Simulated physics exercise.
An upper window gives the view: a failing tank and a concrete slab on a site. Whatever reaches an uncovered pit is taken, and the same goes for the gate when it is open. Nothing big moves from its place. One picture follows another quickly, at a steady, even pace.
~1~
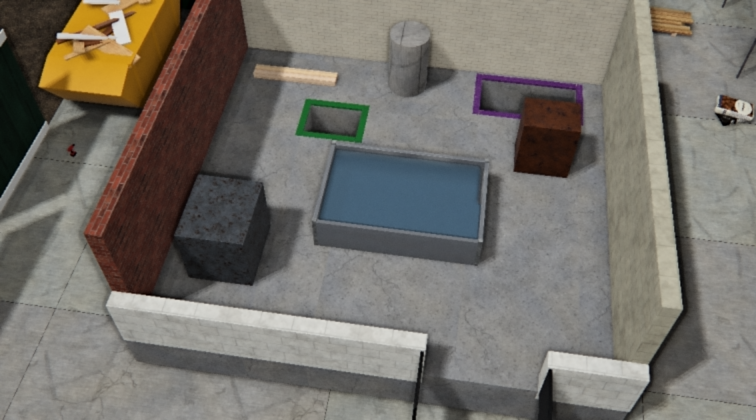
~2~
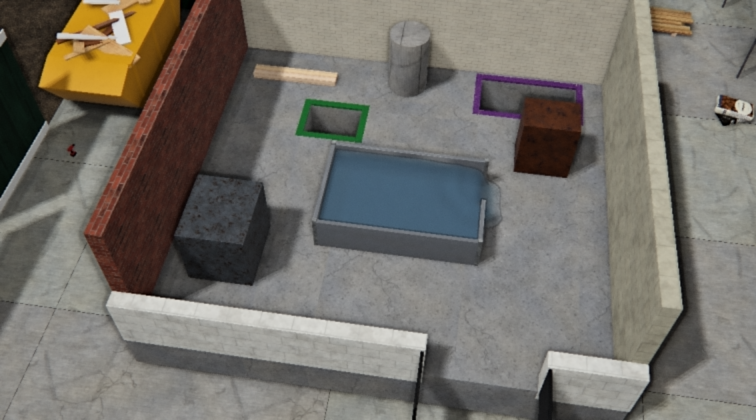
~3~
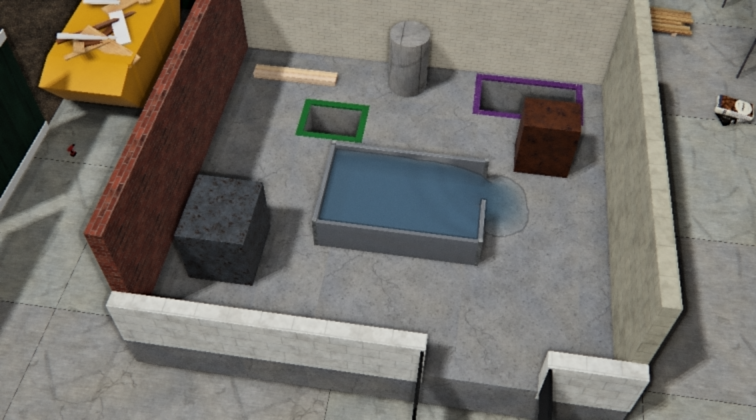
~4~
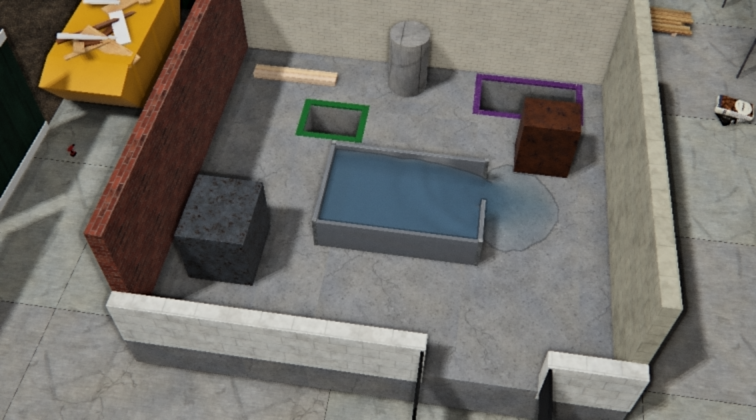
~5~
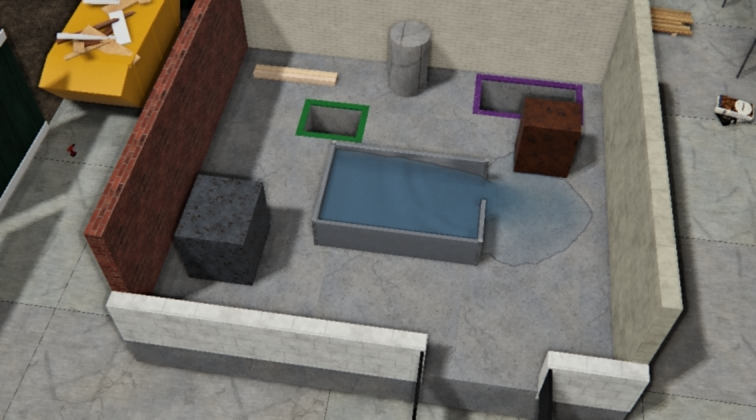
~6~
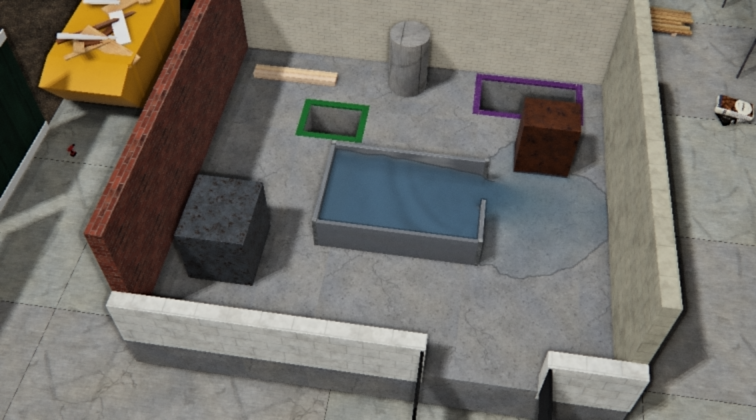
On a walled concrete slab, water pours from a tank's right side and spreads rightward.
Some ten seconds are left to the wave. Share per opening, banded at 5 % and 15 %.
In order: Gate: A twentieth to fifteen per cent; green pit: Short of a twentieth; purple pit: Upwards of fifteen per cent.
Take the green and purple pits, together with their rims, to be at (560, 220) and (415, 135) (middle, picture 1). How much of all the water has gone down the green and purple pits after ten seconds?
Of the total, the green pit holds 50 per cent and the purple pit 4 per cent.
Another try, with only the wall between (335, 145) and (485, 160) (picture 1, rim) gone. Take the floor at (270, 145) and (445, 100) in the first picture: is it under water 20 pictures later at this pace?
First point: Unwetted; second point: Inundated.
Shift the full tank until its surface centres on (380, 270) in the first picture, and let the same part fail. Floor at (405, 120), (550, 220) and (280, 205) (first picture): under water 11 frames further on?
Well, first one stays dry, second one got wet, third one stays dry.
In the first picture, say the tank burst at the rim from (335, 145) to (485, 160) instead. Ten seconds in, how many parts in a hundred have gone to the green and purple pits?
Green 25 %, purple 45 %.
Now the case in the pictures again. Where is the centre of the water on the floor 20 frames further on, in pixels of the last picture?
Point: (466, 224).
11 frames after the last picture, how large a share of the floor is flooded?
About 20 %.
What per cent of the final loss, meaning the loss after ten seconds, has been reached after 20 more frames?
I'd put it near 20 in a hundred.
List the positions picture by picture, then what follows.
The tank at (403, 193) is whole and still, in the first frame.
Water pours out at (481, 196) and has run to (490, 185), in the second frame.
The front is at (521, 223), out from the gap at (481, 198), in the third frame.
The front is at (552, 203), out from the gap at (480, 198), in the fourth frame.
The front is at (585, 210), out from the gap at (480, 198), in the fifth frame.
The front is at (607, 202), out from the gap at (481, 198), in the sixth frame.
A moment on, water covers 10 % of the floor; the gate 0 %, the green pit 0 %, the purple pit 0 %.
Next, water covers 20 % of the floor; the gate 0 %, the green pit 0 %, the purple pit 1 %.
Then, water covers 25 % of the floor; the gate 0 %, the green pit 0 %, the purple pit 6 %.
Later, water covers 40 % of the floor; the gate 5 %, the green pit 0 %, the purple pit 16 %.
In the end, water covers 55 % of the floor; the gate 11 %, the green pit 0 %, the purple pit 24 %.
